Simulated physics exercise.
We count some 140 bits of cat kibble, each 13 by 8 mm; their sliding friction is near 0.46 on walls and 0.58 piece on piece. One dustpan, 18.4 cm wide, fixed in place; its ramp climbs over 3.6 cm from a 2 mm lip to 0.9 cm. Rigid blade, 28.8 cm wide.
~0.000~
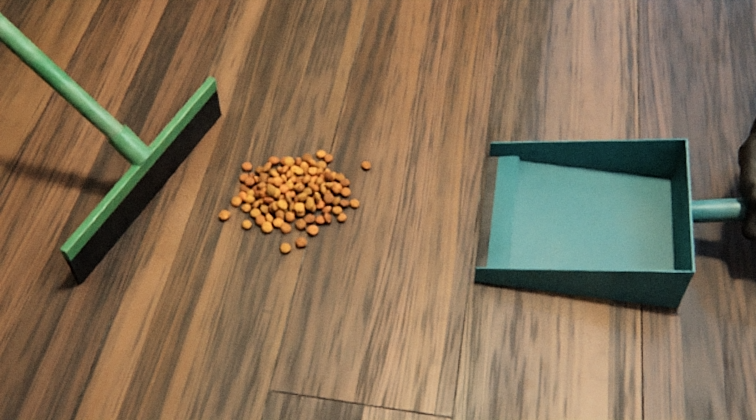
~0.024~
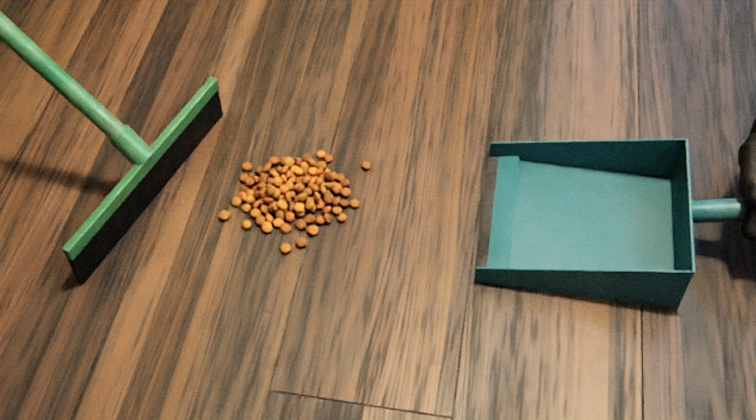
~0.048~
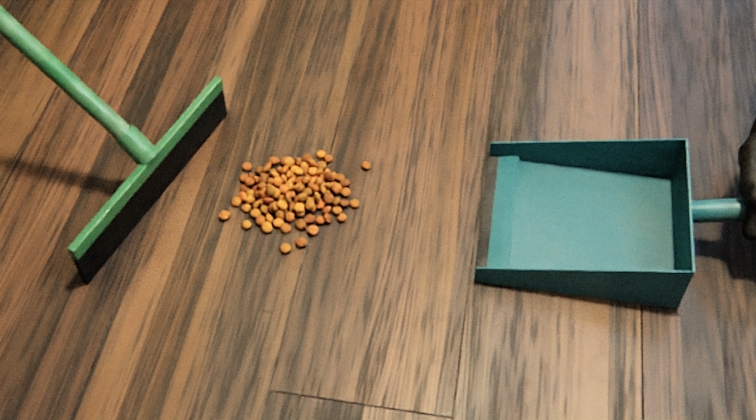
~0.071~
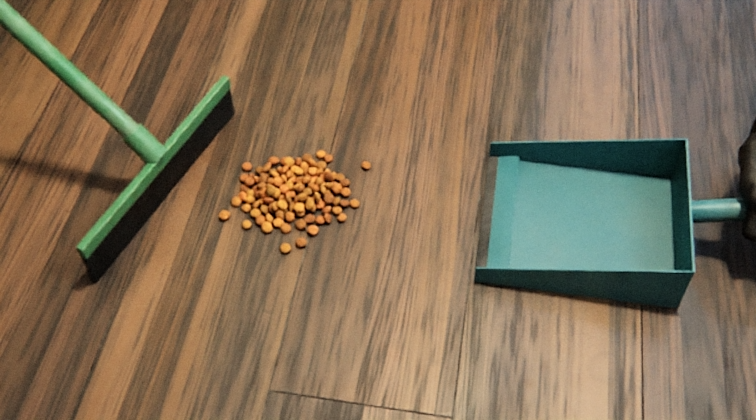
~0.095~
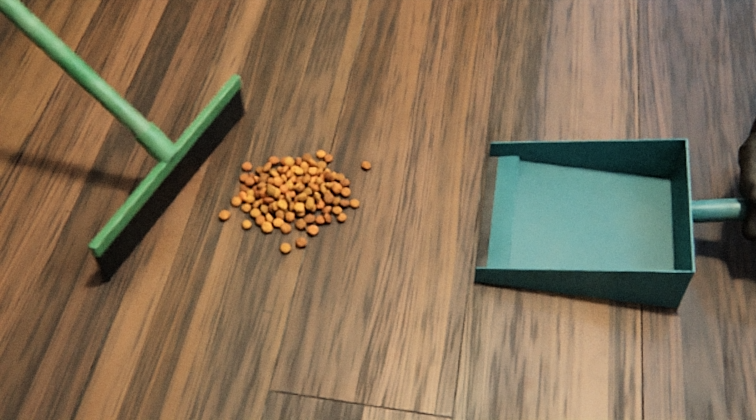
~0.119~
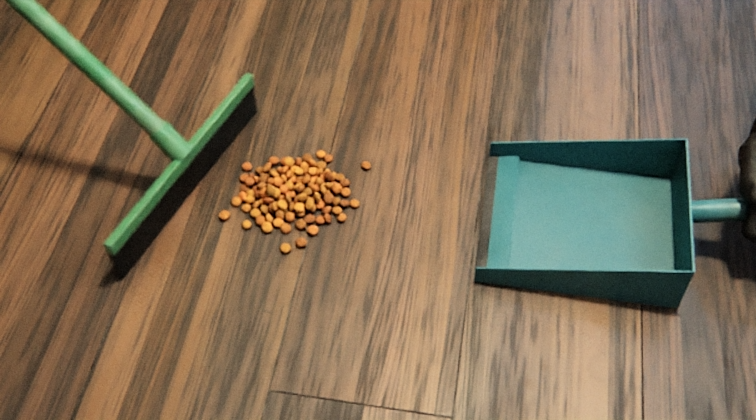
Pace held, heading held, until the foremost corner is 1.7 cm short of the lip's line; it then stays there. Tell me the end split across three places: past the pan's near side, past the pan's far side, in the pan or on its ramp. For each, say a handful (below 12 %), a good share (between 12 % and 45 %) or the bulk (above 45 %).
Near side: It gets a trickle. Far side: It gets a trickle. Pan: It gets a trickle.
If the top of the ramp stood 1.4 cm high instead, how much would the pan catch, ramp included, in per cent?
About 0 %.
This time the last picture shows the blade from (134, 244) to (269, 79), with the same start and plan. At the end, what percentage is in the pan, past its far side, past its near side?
Pan 10; far 10; near 15.
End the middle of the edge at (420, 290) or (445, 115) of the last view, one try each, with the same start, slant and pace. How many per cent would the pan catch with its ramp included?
The two tries give about 20 and 0 percent.
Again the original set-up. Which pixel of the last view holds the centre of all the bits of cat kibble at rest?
Roughly (442, 212).
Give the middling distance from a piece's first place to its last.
The figure is about 18 cm.
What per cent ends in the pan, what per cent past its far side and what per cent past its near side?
Near 10, far 5, pan 0, all in per cent.
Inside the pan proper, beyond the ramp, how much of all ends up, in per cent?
Around 0 percent.
After 0.35 s, middle of the blade 20 cm from the lip; 0 % over the lip, far side 0 %, near side 0 %.
After 0.50 s, middle of the blade 11 cm from the lip; 0 % over the lip, far side 5 %, near side 5 %.
After 0.78 s, middle of the blade 6 cm from the lip; 0 % over the lip, far side 5 %, near side 10 %.
In the end, at 1.4 s, near side 10 %, far side 5 %, pan 0 %, in front of the lip or behind the blade 85 %.
